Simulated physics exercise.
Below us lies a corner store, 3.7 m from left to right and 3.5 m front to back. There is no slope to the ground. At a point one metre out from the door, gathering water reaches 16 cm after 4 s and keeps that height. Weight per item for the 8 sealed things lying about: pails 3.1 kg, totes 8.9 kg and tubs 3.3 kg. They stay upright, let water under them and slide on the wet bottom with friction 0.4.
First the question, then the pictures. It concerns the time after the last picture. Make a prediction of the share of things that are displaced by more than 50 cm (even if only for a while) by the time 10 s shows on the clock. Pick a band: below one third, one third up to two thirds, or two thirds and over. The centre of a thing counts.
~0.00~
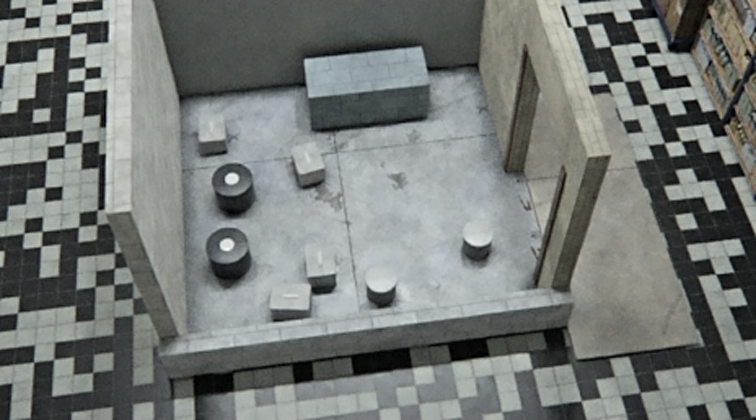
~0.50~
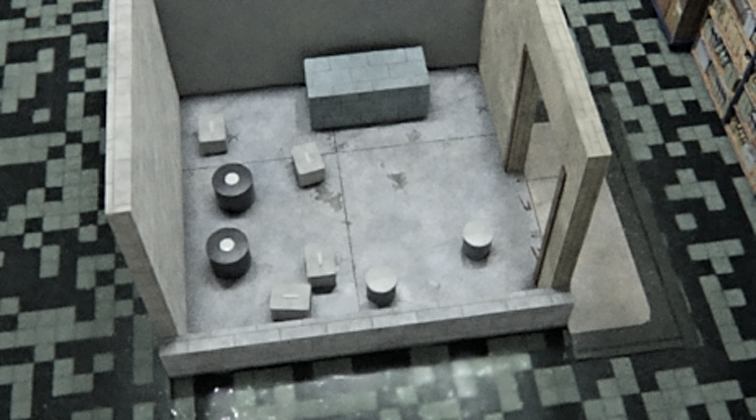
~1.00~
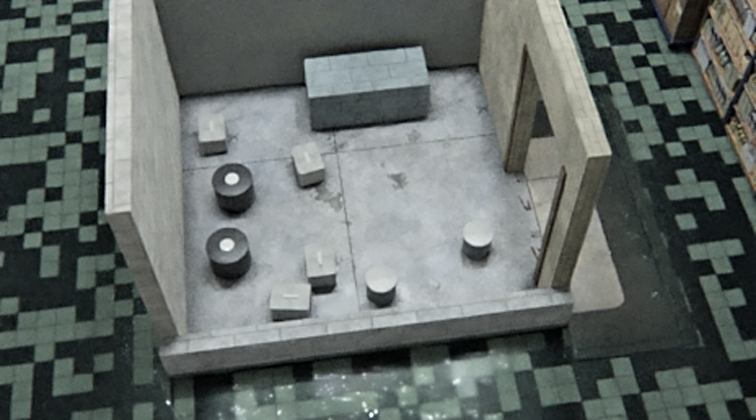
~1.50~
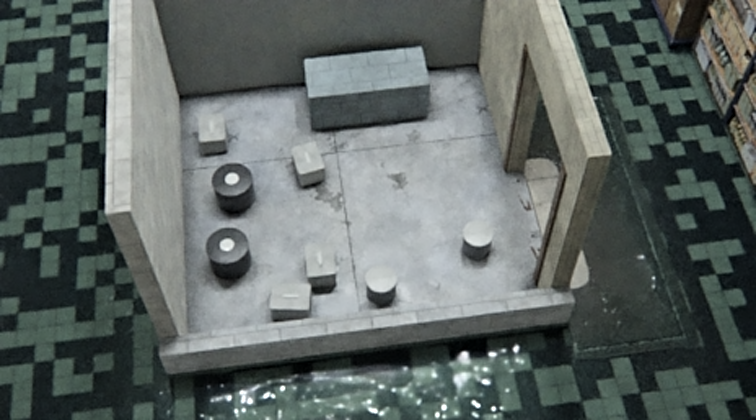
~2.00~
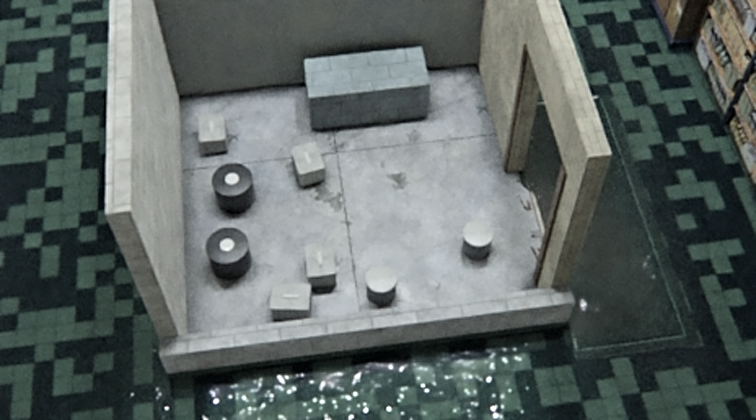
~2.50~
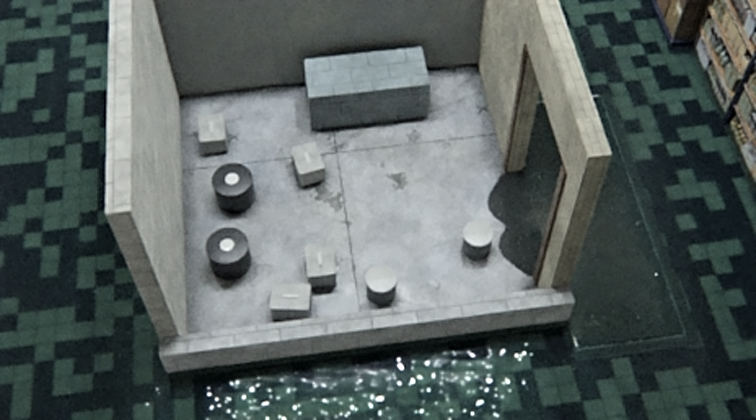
The share is two thirds and over.
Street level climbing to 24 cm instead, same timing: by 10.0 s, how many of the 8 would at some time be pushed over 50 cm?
In that case the number is 8.
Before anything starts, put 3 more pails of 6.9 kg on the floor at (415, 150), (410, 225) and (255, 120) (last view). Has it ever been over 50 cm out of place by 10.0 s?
Well, it goes below, above, below.
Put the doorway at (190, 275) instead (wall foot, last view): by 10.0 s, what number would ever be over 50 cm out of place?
Count: 5.
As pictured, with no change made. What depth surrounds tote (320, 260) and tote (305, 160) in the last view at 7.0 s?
Depth approx. 5 cm / 4 cm.
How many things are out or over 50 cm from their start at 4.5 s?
I make it 1.
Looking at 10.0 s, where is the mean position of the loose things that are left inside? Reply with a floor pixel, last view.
The centre sits near (234, 199).
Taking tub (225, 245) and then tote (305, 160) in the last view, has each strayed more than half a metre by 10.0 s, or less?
Result, in order: Exceeded / stayed within.
After 3.5 s 0 of 8 are over 50 cm from their spots; 0 afloat.
After 4.5 s 1 of 8 are over 50 cm from their spots; 0 afloat.
After 7.0 s 4 of 8 are over 50 cm from their spots; 4 afloat.
After 10.0 s 6 of 8 are over 50 cm from their spots, and 6 have been at some point; 8 afloat.
